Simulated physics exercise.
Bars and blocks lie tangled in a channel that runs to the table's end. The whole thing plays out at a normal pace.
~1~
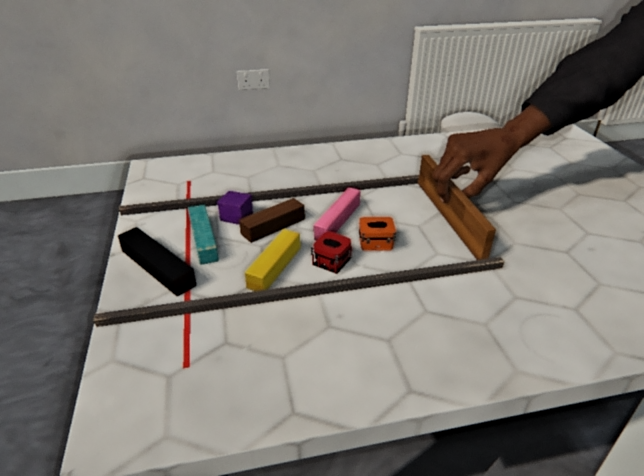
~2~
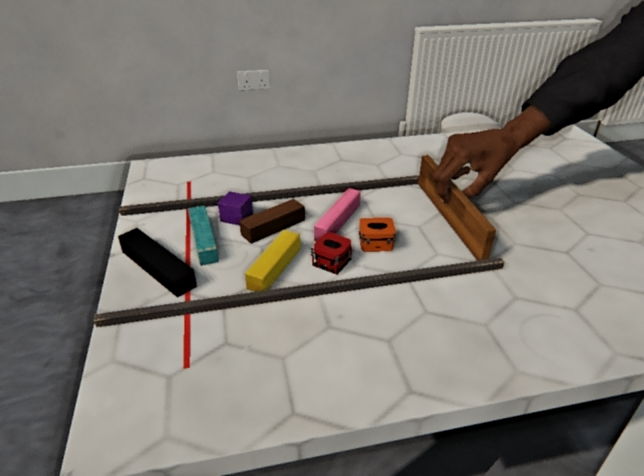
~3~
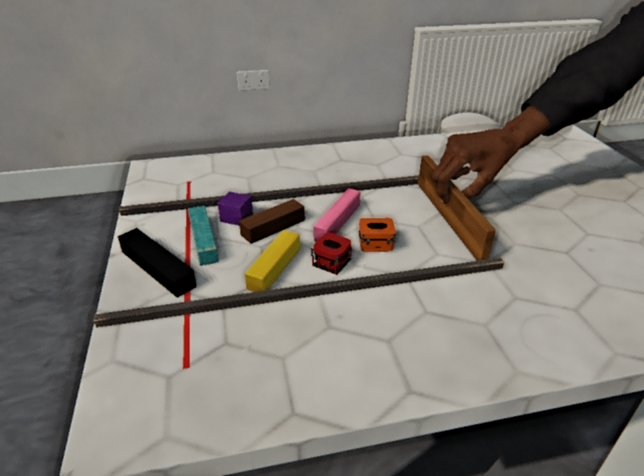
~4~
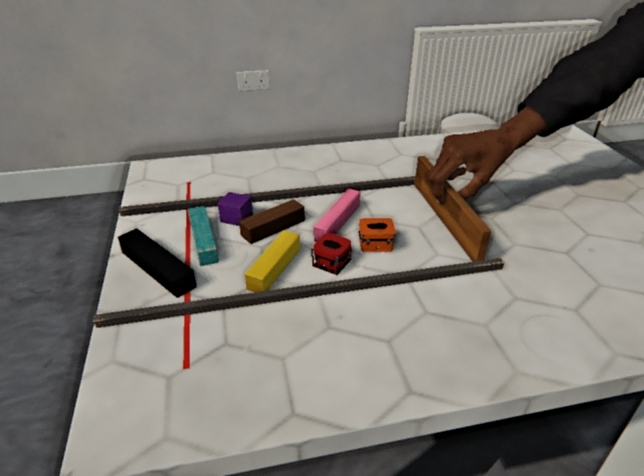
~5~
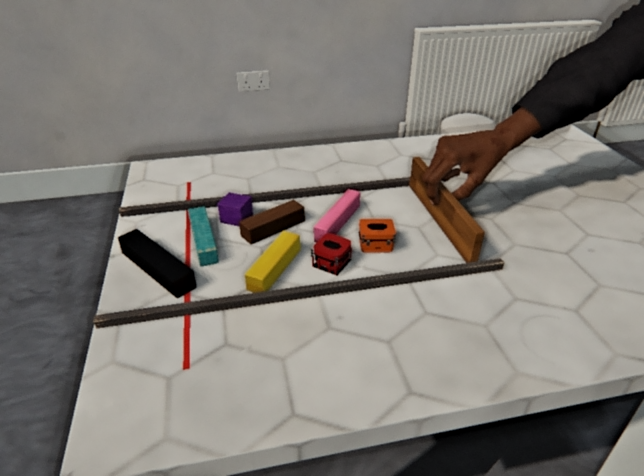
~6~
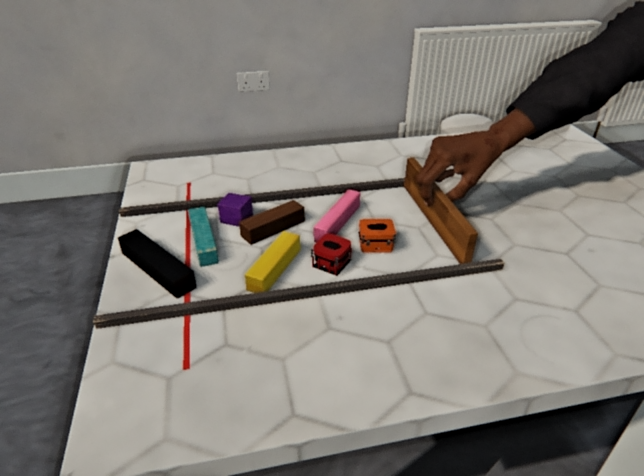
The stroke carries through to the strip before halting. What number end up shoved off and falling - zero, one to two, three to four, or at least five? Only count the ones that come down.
The count is one to two.
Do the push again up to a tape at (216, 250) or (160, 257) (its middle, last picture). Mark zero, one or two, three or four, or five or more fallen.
First tape: Not one; second tape: One to two.
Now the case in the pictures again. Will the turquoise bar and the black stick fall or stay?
The turquoise bar tumbles off; the black stick comes down.
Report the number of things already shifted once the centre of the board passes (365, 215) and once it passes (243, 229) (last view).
Answer - first 3, then 8.
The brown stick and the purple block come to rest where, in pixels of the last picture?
Brown stick at about (144, 235), purple block at about (140, 215).
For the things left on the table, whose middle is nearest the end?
The purple block finishes closest.
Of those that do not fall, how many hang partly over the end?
That adds up to 0.
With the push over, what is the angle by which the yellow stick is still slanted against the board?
Roughly 0°.
A little later, none off yet; black stick at rest near (156, 262); turquoise bar at rest near (203, 235); purple block at rest near (236, 210).
Next, none off yet; black stick at rest near (156, 262); turquoise bar at rest near (203, 235); purple block moving near (231, 209).
Later still, none off yet; black stick shifted a little near (132, 269); turquoise bar shifted about its own width near (138, 247); purple block shifted well along near (177, 211).
When it is over, the number that fall off is one or two; down, turquoise bar and black stick.
